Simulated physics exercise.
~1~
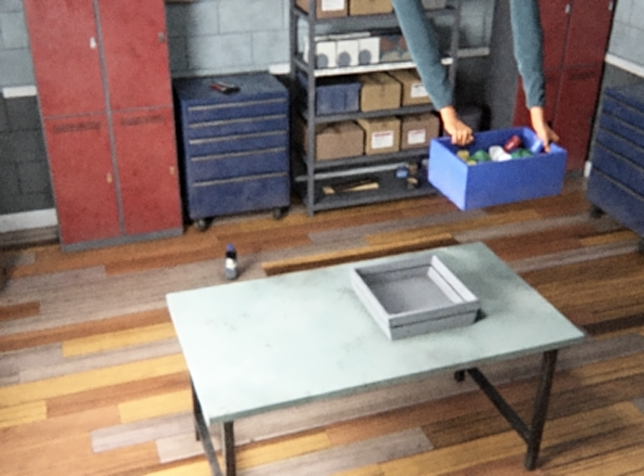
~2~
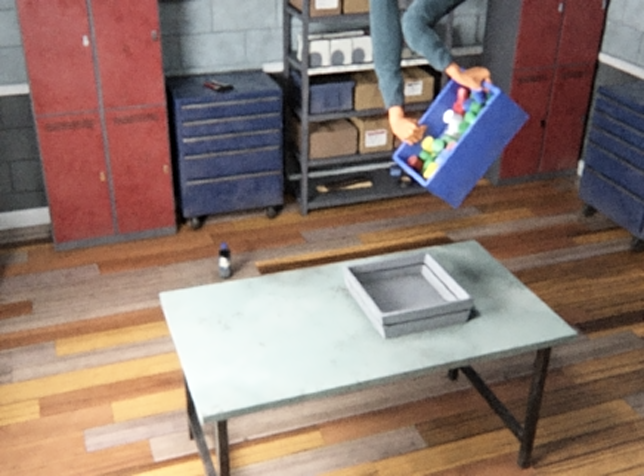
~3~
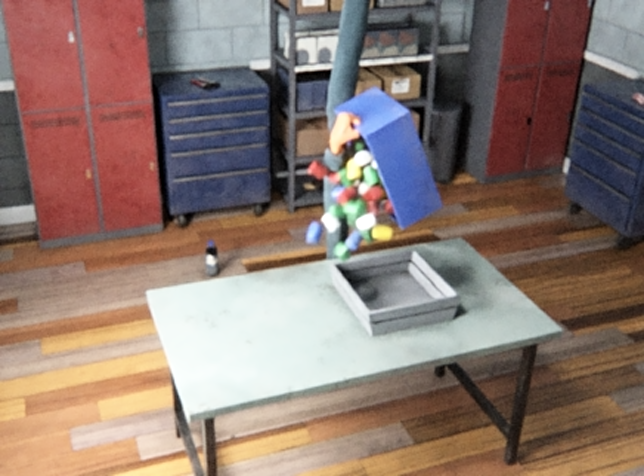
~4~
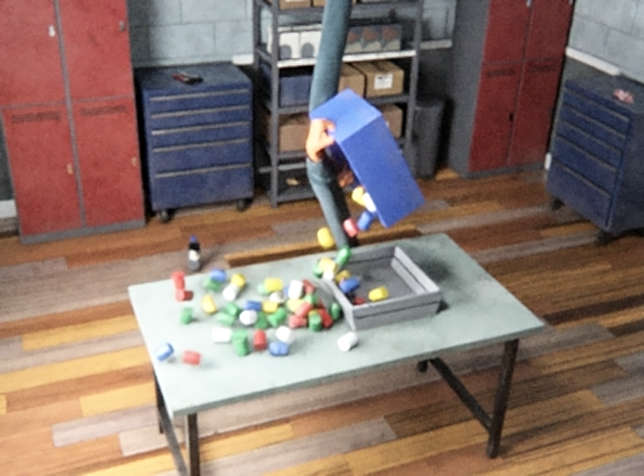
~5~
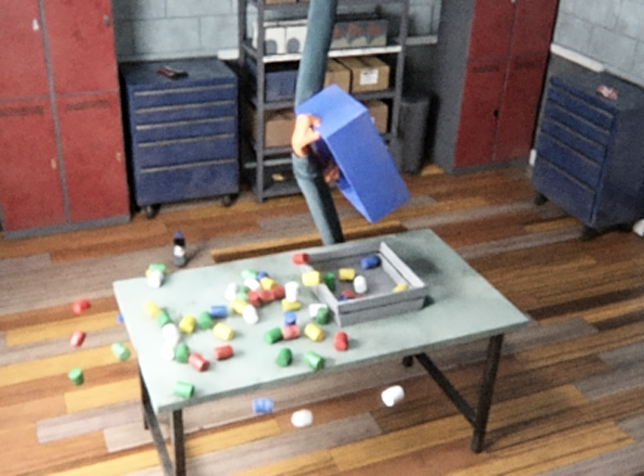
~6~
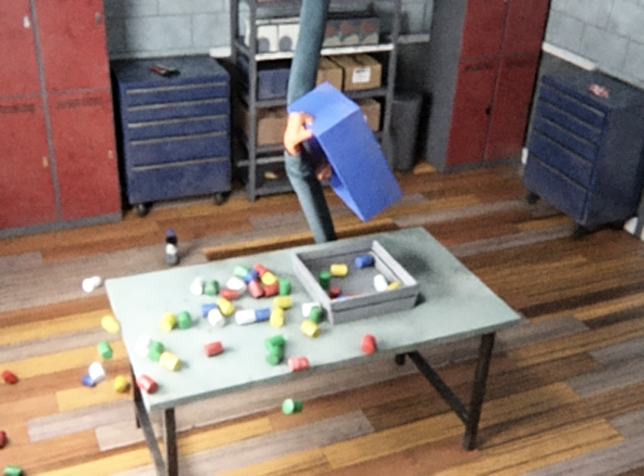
In a workshop, hands tipping a blue crate of colourful jars over a grey tub, most scattering across the table and floor.
